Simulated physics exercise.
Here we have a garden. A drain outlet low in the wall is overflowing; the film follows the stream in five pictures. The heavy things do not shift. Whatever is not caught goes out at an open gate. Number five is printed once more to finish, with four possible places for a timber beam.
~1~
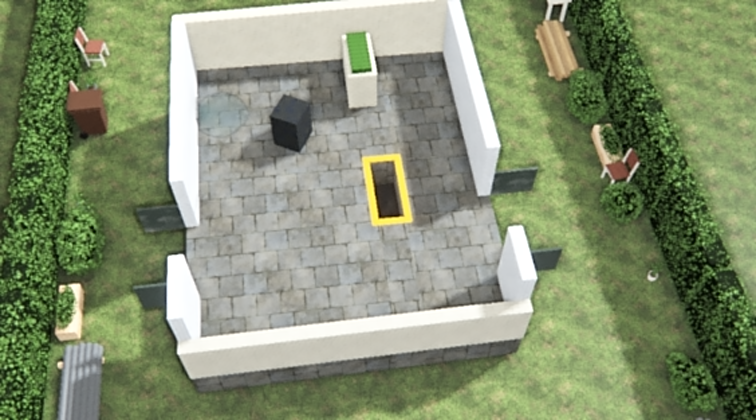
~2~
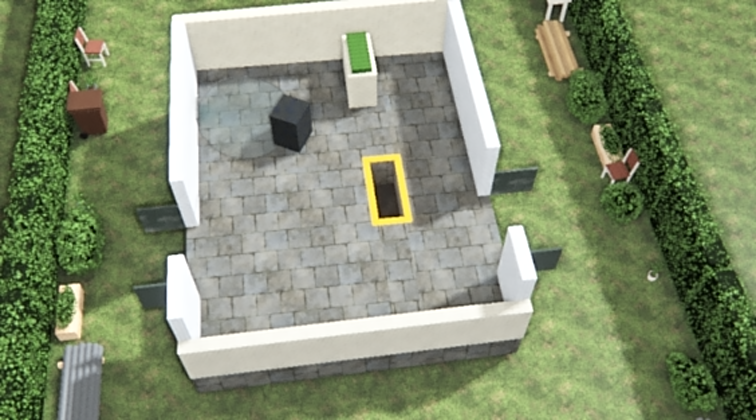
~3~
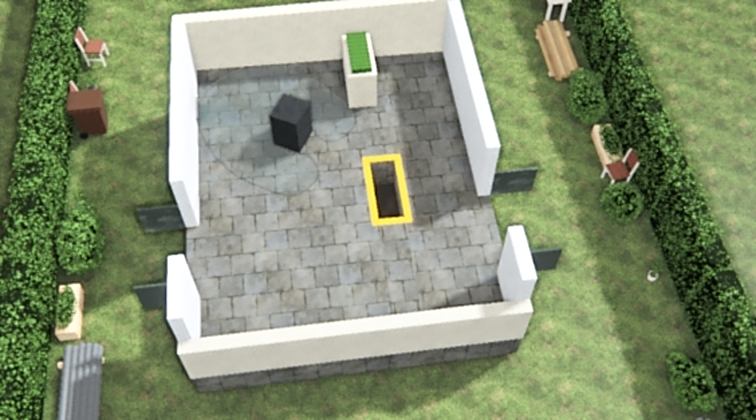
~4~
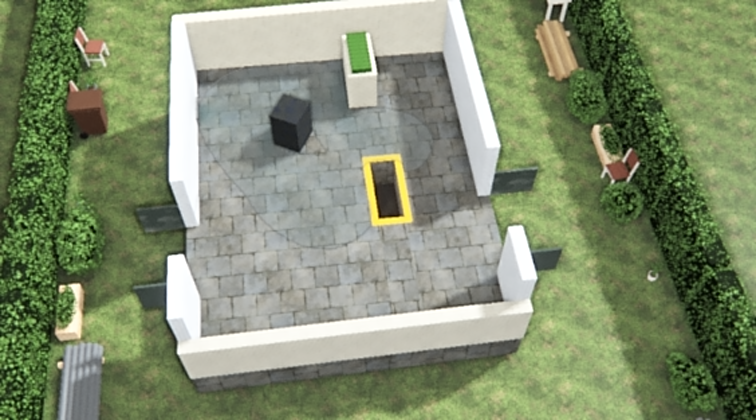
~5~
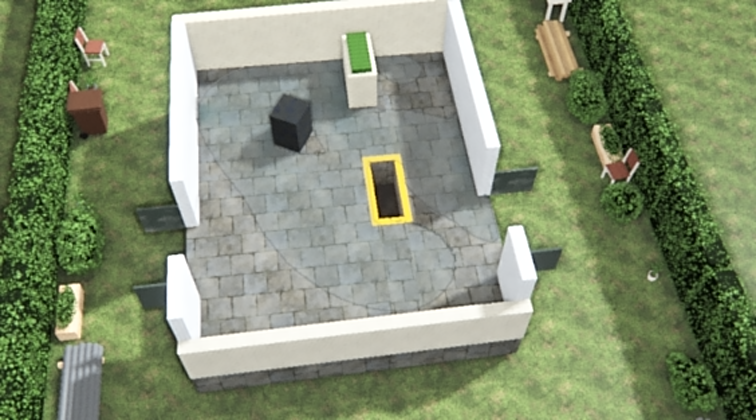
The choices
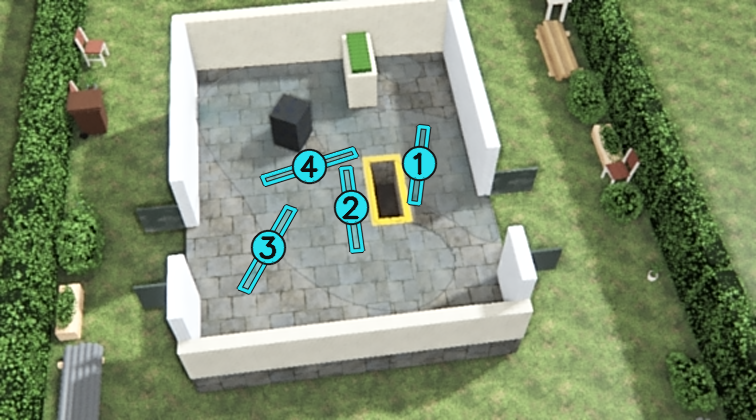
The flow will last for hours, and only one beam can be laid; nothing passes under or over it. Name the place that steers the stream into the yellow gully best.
1 works best here.
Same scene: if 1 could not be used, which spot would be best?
Spot 3.
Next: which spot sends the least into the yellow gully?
That is spot 4.
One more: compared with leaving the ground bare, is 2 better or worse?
It is worse.
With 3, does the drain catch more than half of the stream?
No.
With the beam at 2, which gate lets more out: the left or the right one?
More leaves on the right.
On the marked copy, 1 from (414, 203) to (423, 127); 2 from (357, 250) to (345, 168); 3 from (244, 290) to (290, 208); 4 from (263, 180) to (354, 152).
With 1, about 59 % of the stream runs into the yellow gully, about 40 % out by the gates.
With 2, about 28 % of the stream runs into the yellow gully, about 71 % out by the gates.
With 3, about 41 % of the stream runs into the yellow gully, about 59 % out by the gates.
With 4, about 17 % of the stream runs into the yellow gully, about 82 % out by the gates.
